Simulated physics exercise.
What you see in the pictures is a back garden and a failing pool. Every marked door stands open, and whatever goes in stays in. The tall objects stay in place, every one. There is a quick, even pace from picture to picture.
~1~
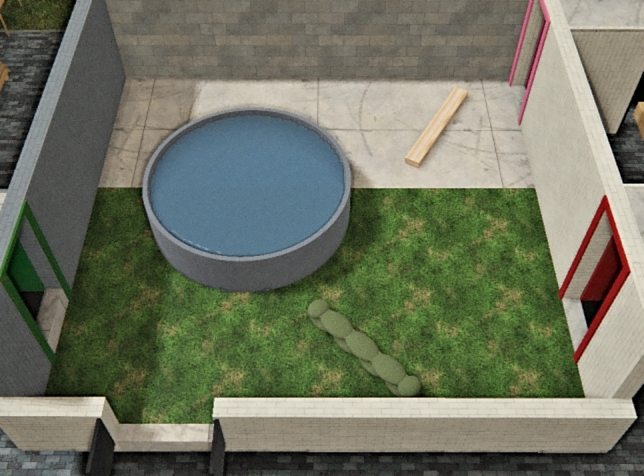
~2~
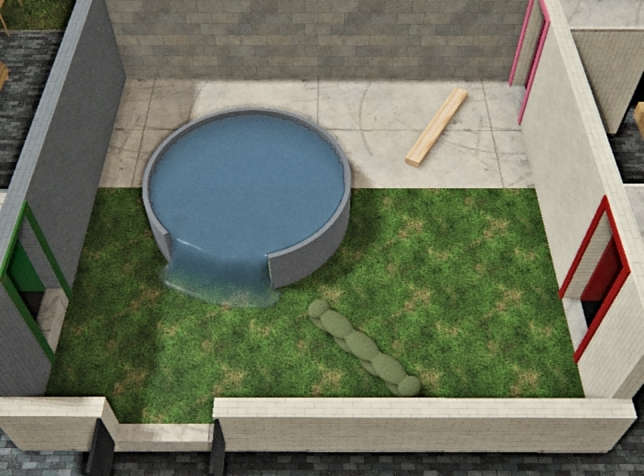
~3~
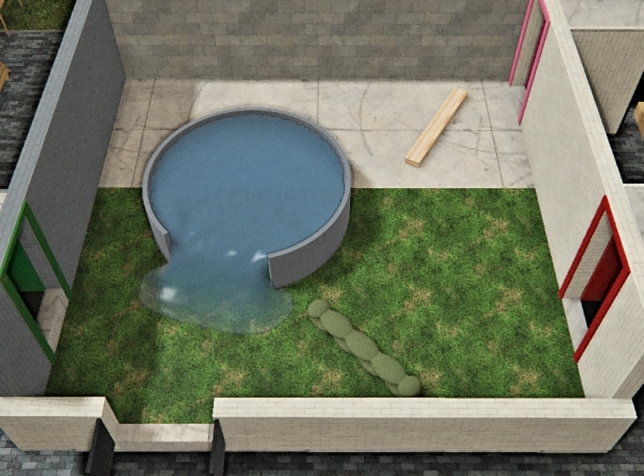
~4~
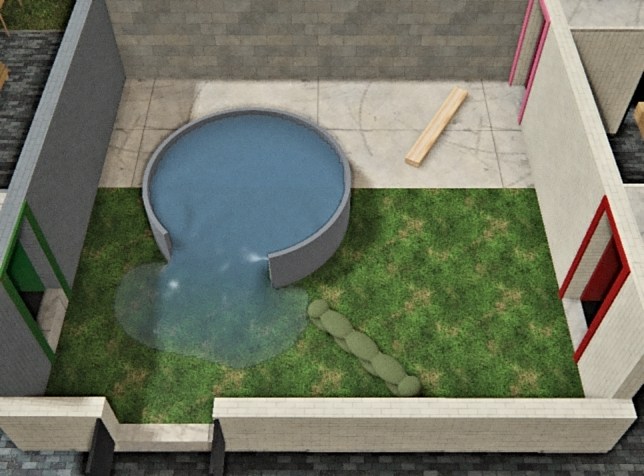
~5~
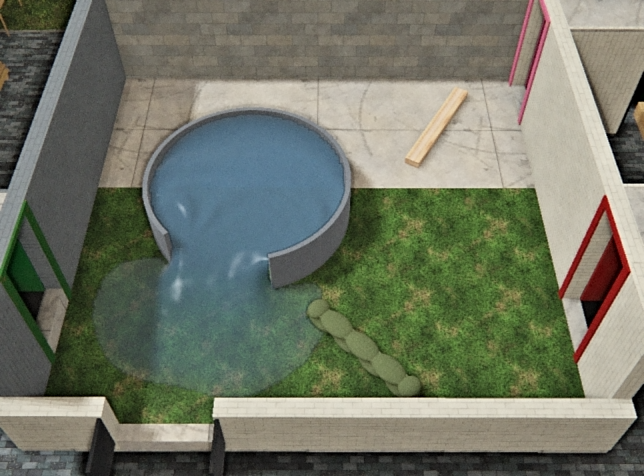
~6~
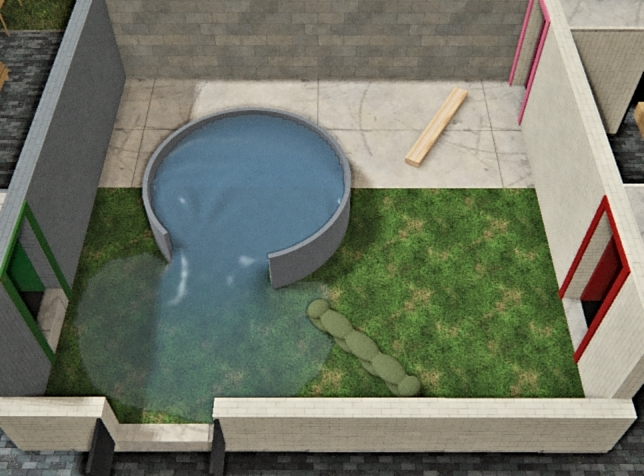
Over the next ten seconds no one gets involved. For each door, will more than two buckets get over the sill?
One by one: Pink door: Does not overshoot; red door: Does not overshoot; green door: Does not overshoot.
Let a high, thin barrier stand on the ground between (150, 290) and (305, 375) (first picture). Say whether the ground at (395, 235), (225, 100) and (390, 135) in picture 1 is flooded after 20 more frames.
Taking them in order, I'd say soaked, parched and parched.
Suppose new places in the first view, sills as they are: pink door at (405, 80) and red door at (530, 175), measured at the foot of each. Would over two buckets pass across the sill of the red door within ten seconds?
The red door falls short.
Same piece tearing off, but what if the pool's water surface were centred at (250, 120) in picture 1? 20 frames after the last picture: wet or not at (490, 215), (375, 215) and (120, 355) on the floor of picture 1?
My reading is missed by the flood first, missed by the flood next and hit by the flood last.
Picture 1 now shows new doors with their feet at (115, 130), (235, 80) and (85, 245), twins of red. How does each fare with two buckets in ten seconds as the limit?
Reading them off: Comes out lower, comes out lower, comes out higher.
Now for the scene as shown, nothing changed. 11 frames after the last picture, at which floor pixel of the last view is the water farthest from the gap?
Somewhere close to (435, 424).
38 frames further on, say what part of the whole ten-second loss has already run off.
Approximately 75 in a hundred, I think.
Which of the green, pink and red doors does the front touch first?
Soonest: The green one.
A moment on, water covers 20 % of the floor; the pink door not reached, the red door not reached, the green door wet at the sill, nothing in.
Next, water covers 25 % of the floor; the pink door not reached, the red door not reached, the green door wet at the sill, nothing in.
Then, water covers 30 % of the floor; the pink door not reached, the red door not reached, the green door wet at the sill, nothing in.
Later, water covers 55 % of the floor; the pink door not reached, the red door wet at the sill, nothing in, the green door wet at the sill, nothing in.
In the end, water covers 80 % of the floor; the pink door not reached, the red door wet at the sill, nothing in, the green door wet at the sill, nothing in.
